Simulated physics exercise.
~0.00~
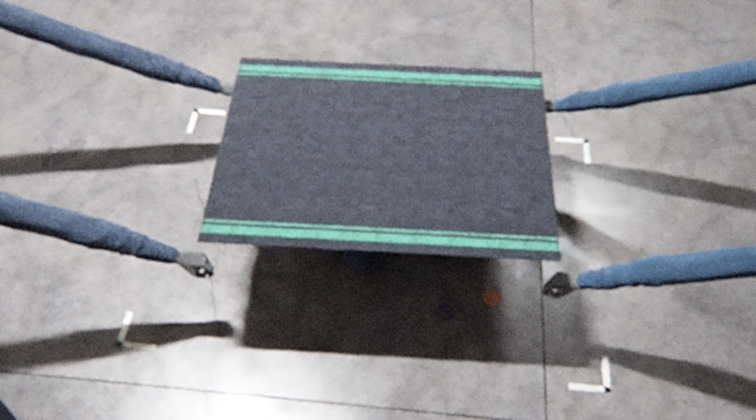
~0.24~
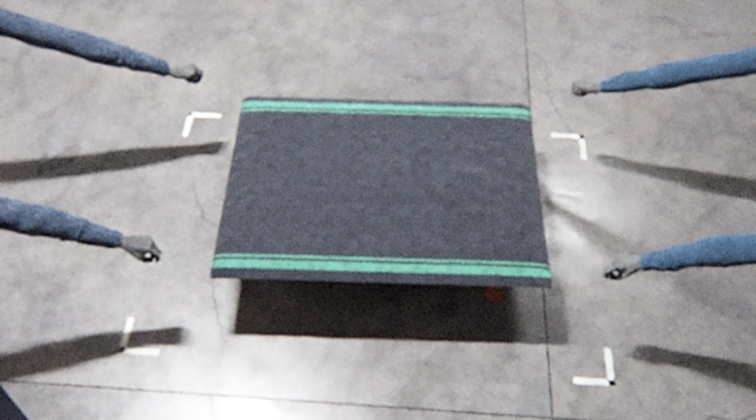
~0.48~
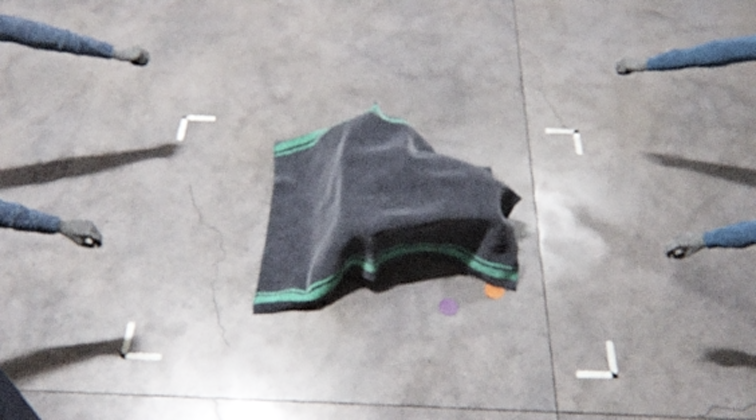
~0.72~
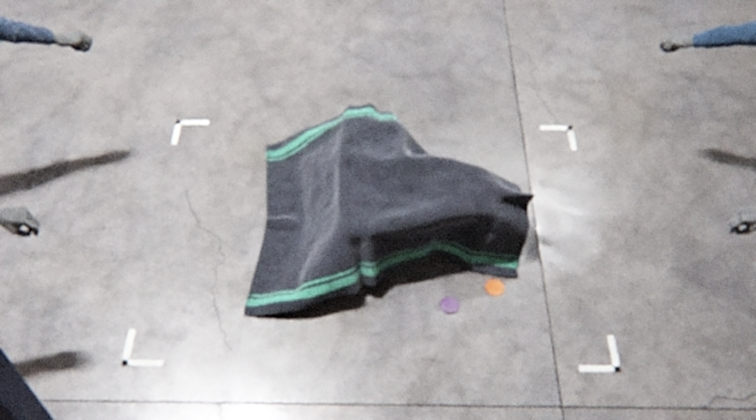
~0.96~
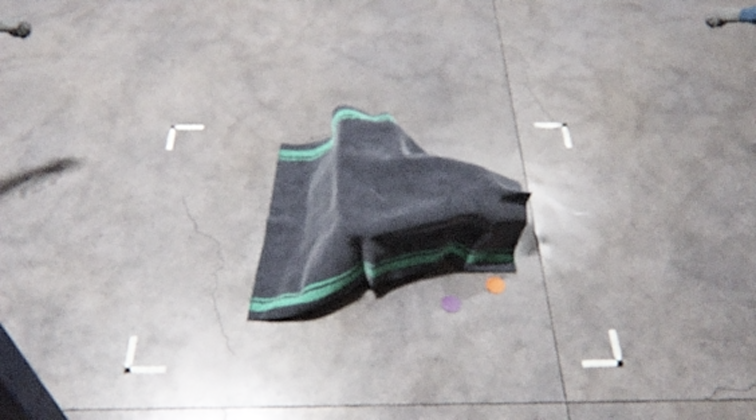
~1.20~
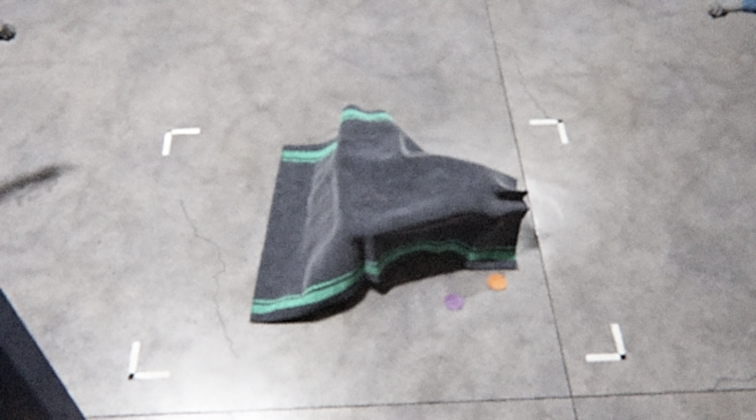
In this clip, four blue-sleeved arms release a dark blanket with green stripes above a concrete floor and draw back as it drops, crumpling over hidden objects into a raised, uneven heap, while a small orange saucer and a purple one remain uncovered beside its lower right edge.
